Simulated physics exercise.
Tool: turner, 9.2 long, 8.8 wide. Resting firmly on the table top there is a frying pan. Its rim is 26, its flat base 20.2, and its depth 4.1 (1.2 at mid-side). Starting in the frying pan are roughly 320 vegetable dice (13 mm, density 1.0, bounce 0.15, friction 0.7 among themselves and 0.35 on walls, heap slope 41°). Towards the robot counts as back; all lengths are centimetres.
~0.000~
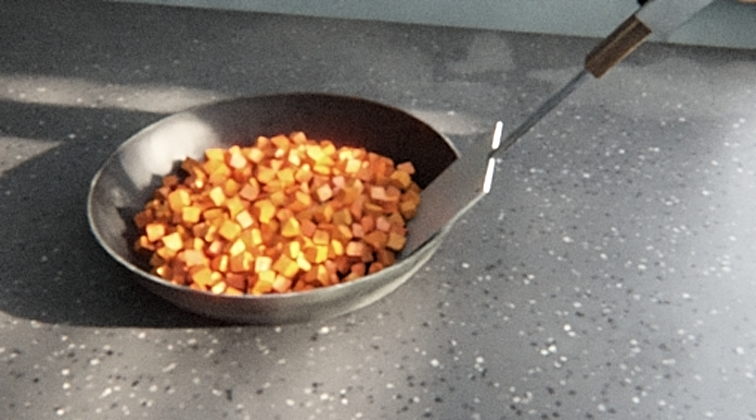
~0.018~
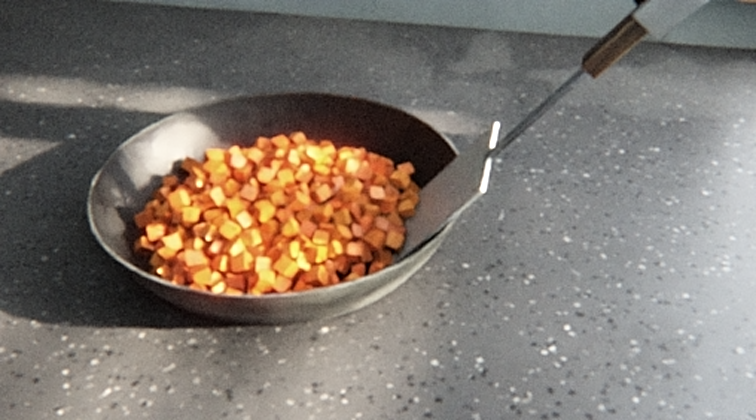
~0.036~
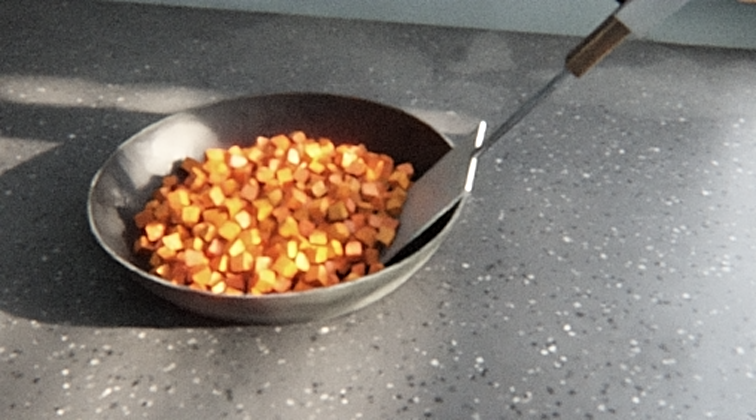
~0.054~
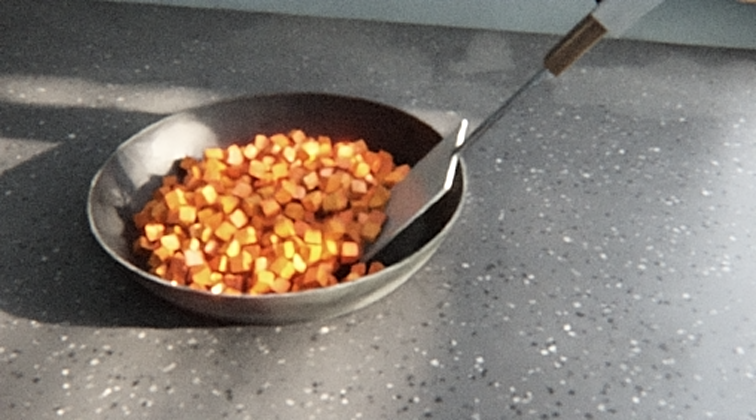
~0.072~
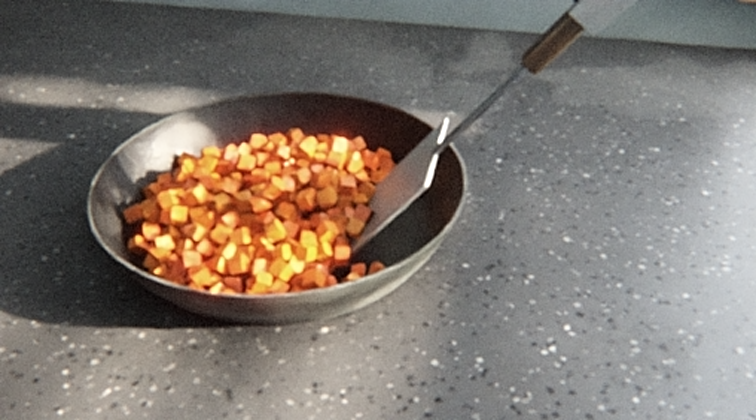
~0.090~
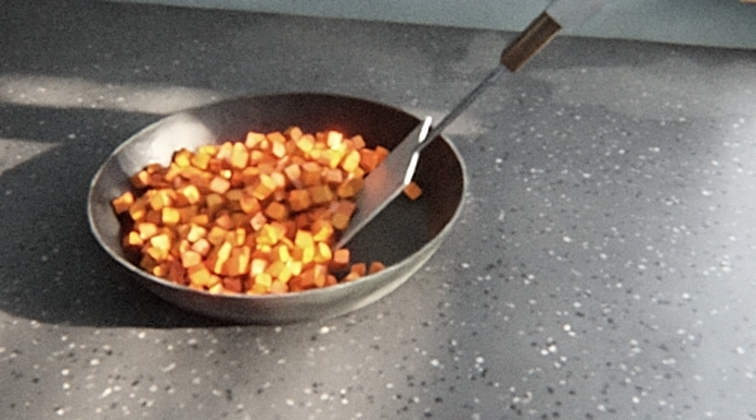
On a speckled grey countertop, a metal turner slides leftward into a frying pan, pushing a heap of orange vegetable dice aside.
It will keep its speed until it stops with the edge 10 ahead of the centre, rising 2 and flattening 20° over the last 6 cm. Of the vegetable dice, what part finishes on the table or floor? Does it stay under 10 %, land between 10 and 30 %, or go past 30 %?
It lands between 10 and 30 %.
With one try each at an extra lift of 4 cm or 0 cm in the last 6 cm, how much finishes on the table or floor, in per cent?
Some 25 and 10 per cent.
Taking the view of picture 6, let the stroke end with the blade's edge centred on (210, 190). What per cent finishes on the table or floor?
0 %, roughly.
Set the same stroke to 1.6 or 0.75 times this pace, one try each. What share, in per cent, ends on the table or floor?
Some 35 and 20 per cent.
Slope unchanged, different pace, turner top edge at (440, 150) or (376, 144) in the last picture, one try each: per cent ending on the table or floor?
That comes to about 15 and about 40 percent, in that order.
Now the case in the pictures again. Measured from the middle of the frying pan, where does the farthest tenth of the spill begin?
That works out to near 25 cm.
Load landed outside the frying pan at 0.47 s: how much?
My estimate is roughly 20 %.
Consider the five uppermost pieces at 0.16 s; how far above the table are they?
Height: Approx. 5 cm.
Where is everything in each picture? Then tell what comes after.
The first picture shows turner top edge at (494, 155), sloping 51°; upper third of the load around (290, 202), from x 145 to 415, top at y 140; 321 in the frying pan.
The second picture shows turner top edge at (491, 154), sloping 51°; upper third of the load around (290, 202), from x 145 to 415, top at y 140.
The third picture shows turner top edge at (476, 154), sloping 51°; upper third of the load around (290, 200), from x 145 to 410, top at y 140.
The fourth picture shows turner top edge at (457, 152), sloping 51°; upper third of the load around (284, 199), from x 145 to 410, top at y 140.
The fifth picture shows turner top edge at (438, 150), sloping 51°; upper third of the load around (275, 196), from x 135 to 410, top at y 135.
The sixth picture shows turner top edge at (419, 148), sloping 51°; upper third of the load around (273, 192), from x 125 to 410, top at y 135; 321 in the frying pan.
After 0.16 s, sloping 51°, highest piece 6 above the table; 321 in the frying pan.
After 0.23 s, sloping 44°, highest piece 7 above the table; 319 in the frying pan, 2 on the blade or in flight.
After 0.47 s, sloping 31°, highest piece 9 above the table; 253 in the frying pan, 58 on the table or floor, 10 on the blade or in flight.
After 1.52 s, sloping 31°, highest piece 6 above the table; 252 in the frying pan, 69 on the table or floor.
At rest, 252 in the frying pan, 69 on the table or floor. That is 21 % on the table or floor.
